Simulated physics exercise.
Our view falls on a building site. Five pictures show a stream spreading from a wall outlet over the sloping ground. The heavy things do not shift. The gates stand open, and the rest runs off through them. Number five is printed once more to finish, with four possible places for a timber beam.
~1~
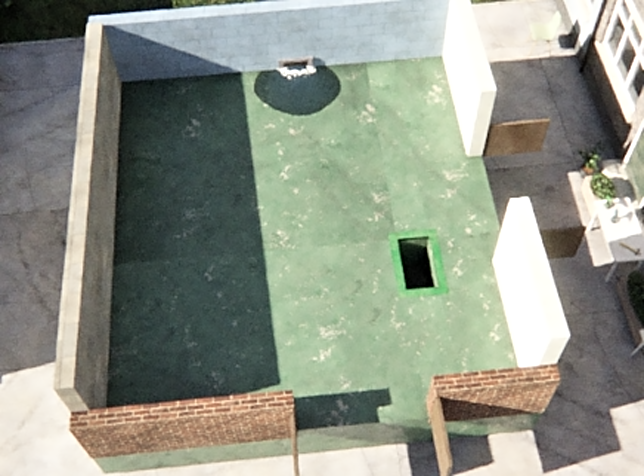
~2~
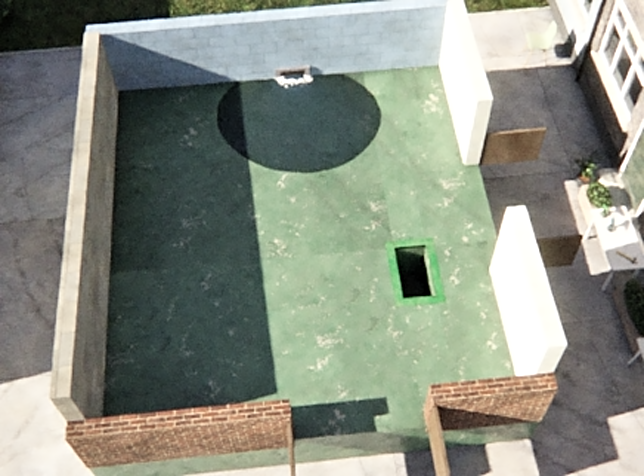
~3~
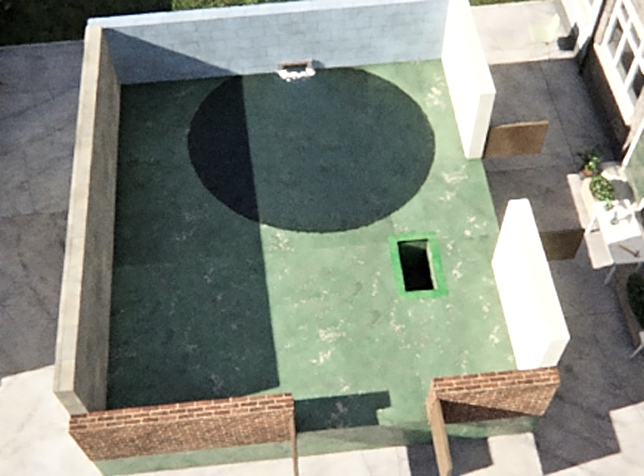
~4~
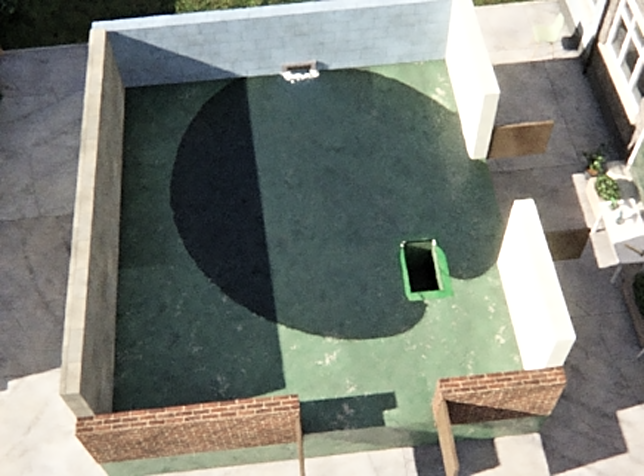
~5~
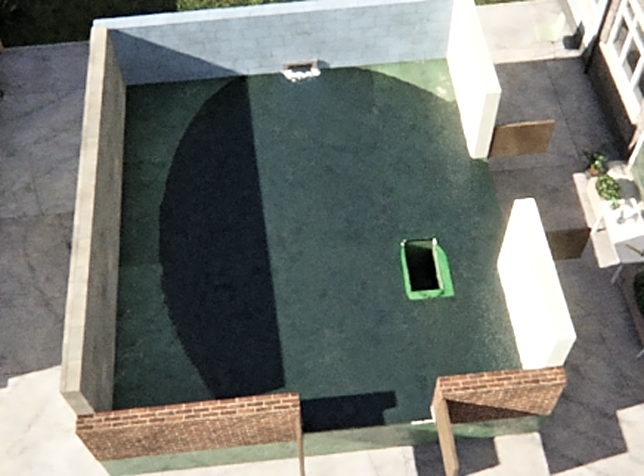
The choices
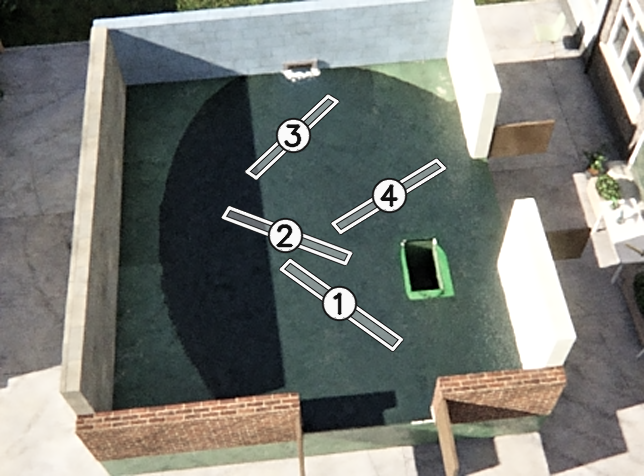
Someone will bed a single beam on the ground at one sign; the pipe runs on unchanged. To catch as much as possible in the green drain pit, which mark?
2 beats the others.
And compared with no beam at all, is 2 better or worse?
It is better.
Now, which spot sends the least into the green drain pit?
It is 4.
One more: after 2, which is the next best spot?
That is spot 1.
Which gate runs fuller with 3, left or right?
More leaves on the left.
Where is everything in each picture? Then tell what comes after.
In the first frame, outfall at (296, 64); green drain pit at (418, 263); open gate at (362, 408); open gate at (480, 206); 3 % of the ground under water, visible out to (303, 109); green drain pit still dry.
In the second frame, 13 % of the ground under water, visible out to (355, 155); green drain pit still dry.
In the third frame, 29 % of the ground under water, visible out to (342, 226); green drain pit still dry.
In the fourth frame, 53 % of the ground under water, visible out to (354, 335); green drain pit taking water.
In the fifth frame, 74 % of the ground is wet; green drain pit taking water.
In white, 1 from (285, 264) to (397, 344); 2 from (226, 212) to (347, 258); 3 from (251, 174) to (332, 98); 4 from (336, 227) to (440, 164).
For spot 1, about 24 % of the stream goes into the green drain pit, about 76 % out by the gates.
For spot 2, about 47 % of the stream goes into the green drain pit, about 53 % out by the gates.
For spot 3, about 7 % of the stream goes into the green drain pit, about 93 % out by the gates.
For spot 4, about 2 % of the stream goes into the green drain pit, about 98 % out by the gates.
